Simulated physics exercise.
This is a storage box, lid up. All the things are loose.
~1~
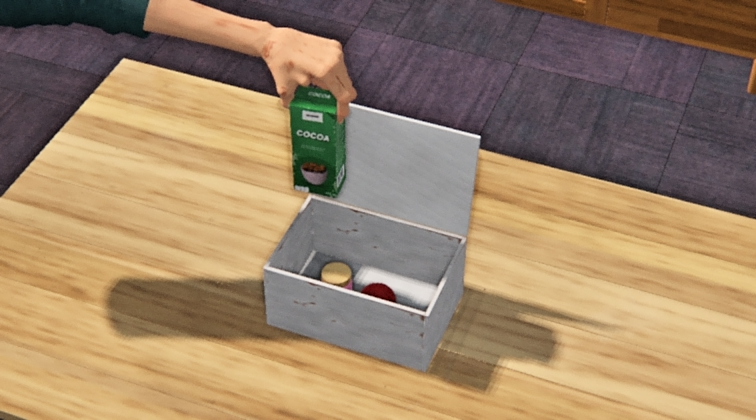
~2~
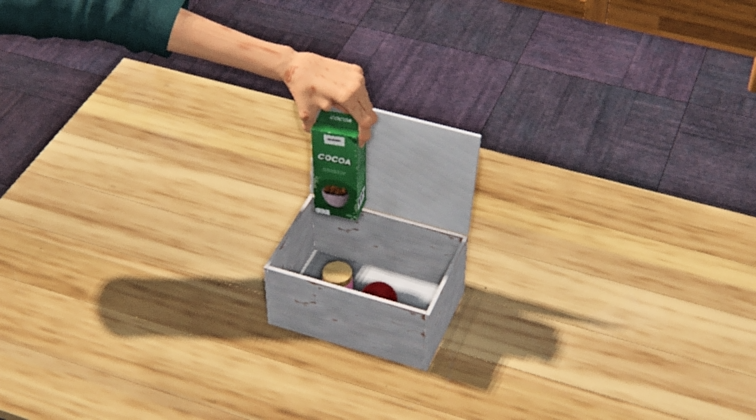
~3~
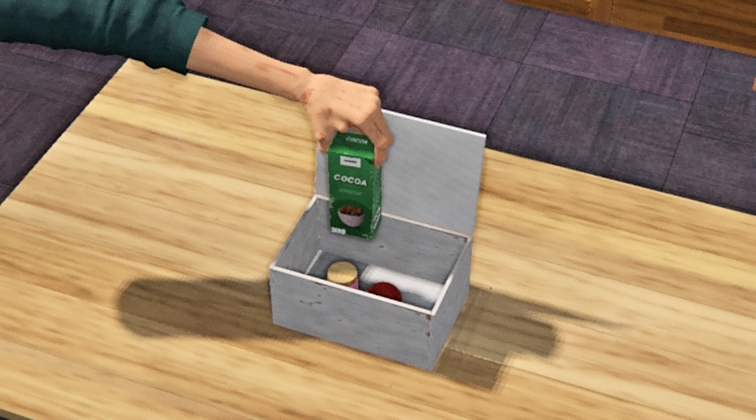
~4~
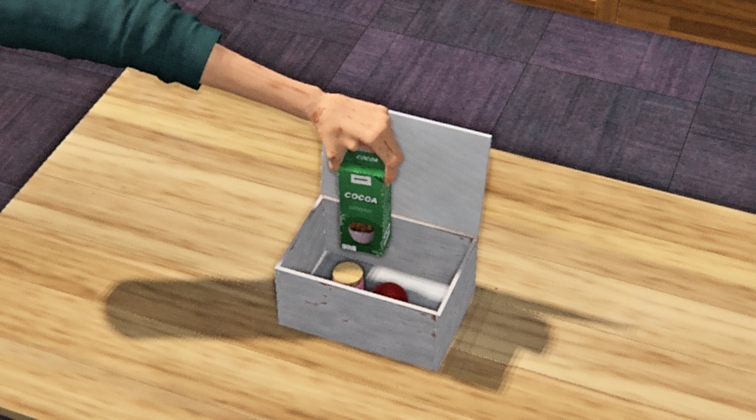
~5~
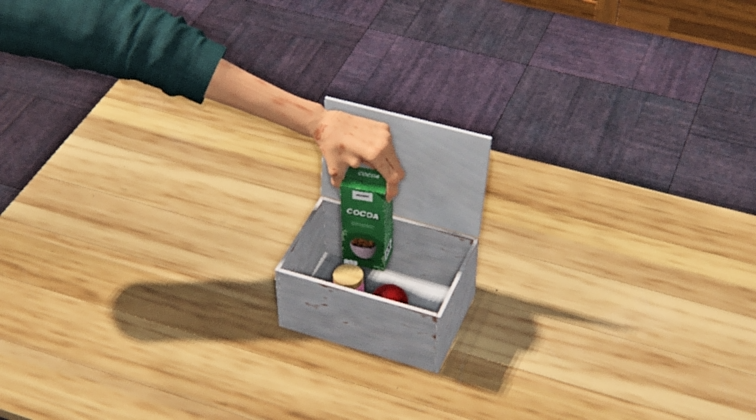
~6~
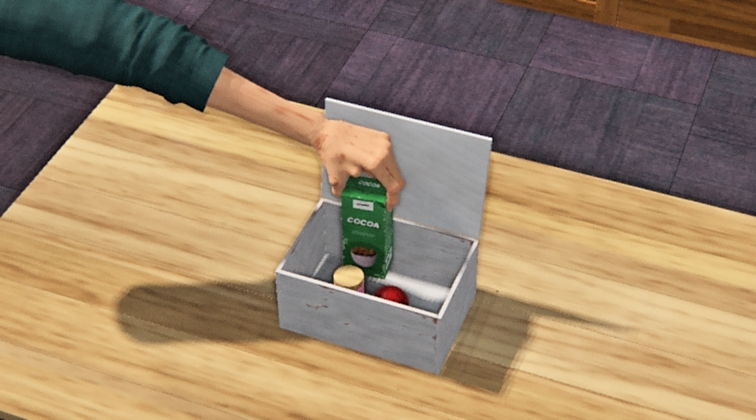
A hand lowering a green cocoa carton into an open grey storage box holding a few loose items on a wooden table.
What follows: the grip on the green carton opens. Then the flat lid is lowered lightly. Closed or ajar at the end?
Outcome: The lid is held up.
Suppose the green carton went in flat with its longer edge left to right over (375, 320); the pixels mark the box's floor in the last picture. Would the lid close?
Then it shuts flat.
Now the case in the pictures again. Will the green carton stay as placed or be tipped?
The green carton tips.
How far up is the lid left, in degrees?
Some 30° above the rim.
Then, 0.60 s on from there, green carton shifted about its own width near (371, 249); red ball shifted about its own width.
Then, 1.60 s on from there, lid 61° above the rim; green carton shifted about its own width near (368, 251); red ball shifted about its own width.
In the end, lid 29° above the rim; moved from the start, red ball and green carton; left askew, pink shaker. At the end, from the last picture's camera, green carton near (360, 265).
